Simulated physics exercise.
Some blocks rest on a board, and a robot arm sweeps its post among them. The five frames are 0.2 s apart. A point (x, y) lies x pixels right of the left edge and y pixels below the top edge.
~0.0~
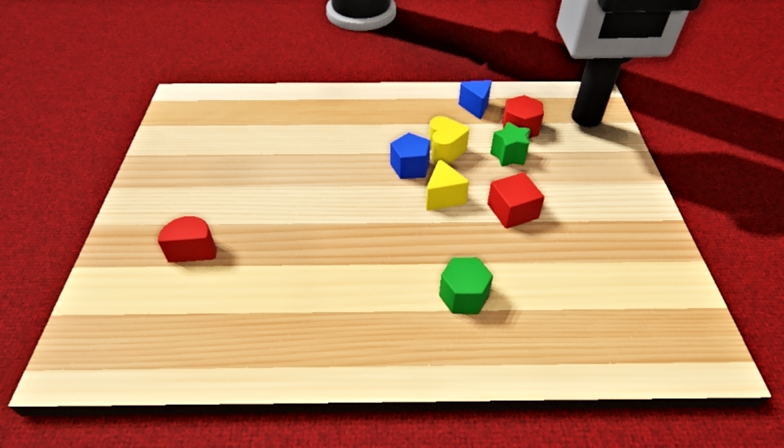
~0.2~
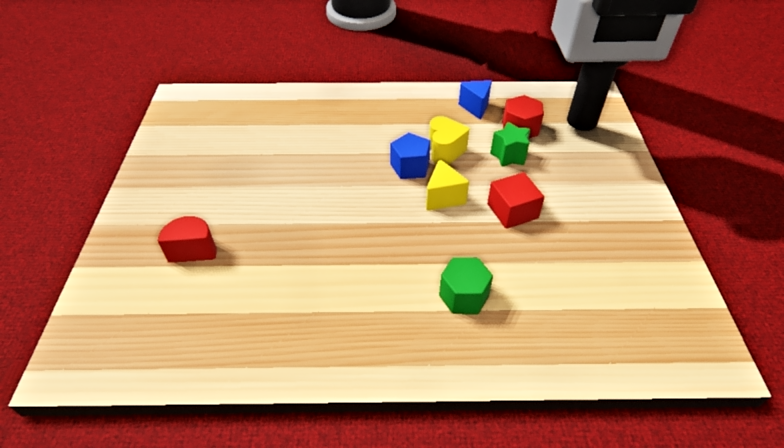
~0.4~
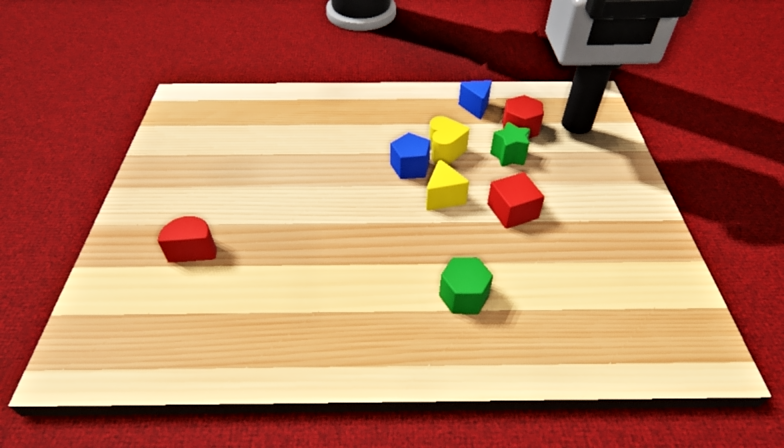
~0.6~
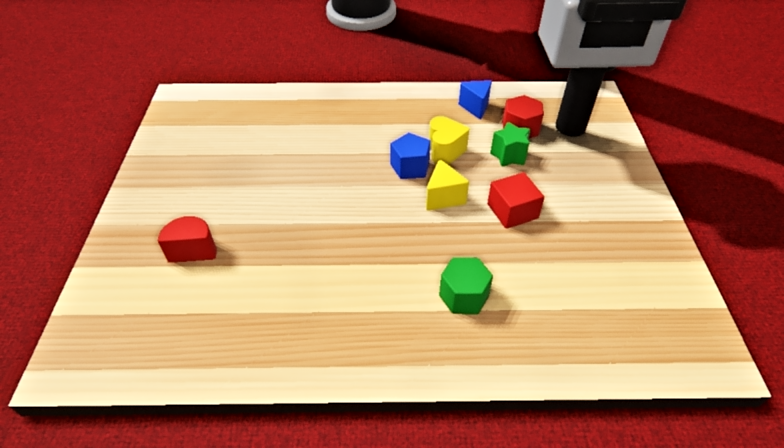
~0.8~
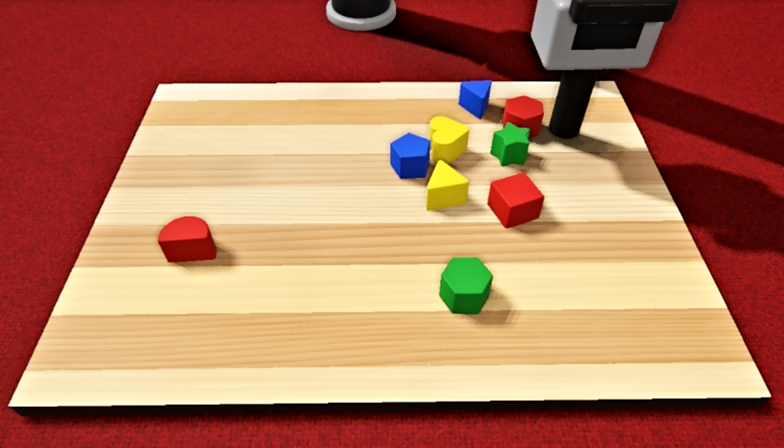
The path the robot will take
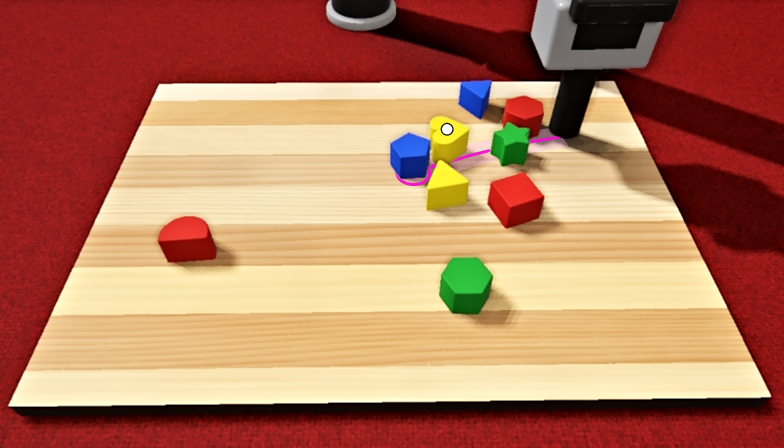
On a striped wooden board set on red carpet, a robot arm's dark post slid slightly left and toward the viewer near the upper right corner, while the scattered red, blue, yellow and green blocks stayed still.
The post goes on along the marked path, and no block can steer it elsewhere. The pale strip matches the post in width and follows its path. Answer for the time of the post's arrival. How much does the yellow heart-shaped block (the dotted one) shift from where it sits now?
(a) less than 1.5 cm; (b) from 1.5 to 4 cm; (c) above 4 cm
Option b.
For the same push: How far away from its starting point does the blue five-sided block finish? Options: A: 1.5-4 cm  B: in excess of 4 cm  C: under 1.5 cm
I'll go with A - 1.5-4 cm.
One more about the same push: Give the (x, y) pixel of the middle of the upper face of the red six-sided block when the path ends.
Just about (505, 102).
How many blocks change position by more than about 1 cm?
Total: Three-plus.
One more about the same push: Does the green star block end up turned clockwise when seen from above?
No
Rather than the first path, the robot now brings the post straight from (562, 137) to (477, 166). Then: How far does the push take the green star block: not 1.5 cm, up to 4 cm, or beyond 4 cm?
My prediction: Over 4 cm.
The line goes from (562, 137) via (488, 151), ending at (413, 173); the dot is on the yellow heart-shaped block.
The first path, step by step. One third of the way, post at (514, 138); green star block at (504, 140); red six-sided block at (505, 102), turned 60° clockwise.
Two thirds of the way, post at (464, 150); yellow heart-shaped block at (435, 127), turned 25° anticlockwise; green star block at (489, 152), turned 60° anticlockwise; red six-sided block at (505, 102), turned 60° clockwise.
At the end, post at (414, 166); blue five-sided block at (380, 147); yellow heart-shaped block at (421, 124); green star block at (489, 153), turned 60° anticlockwise; red six-sided block at (505, 102), turned 60° clockwise.
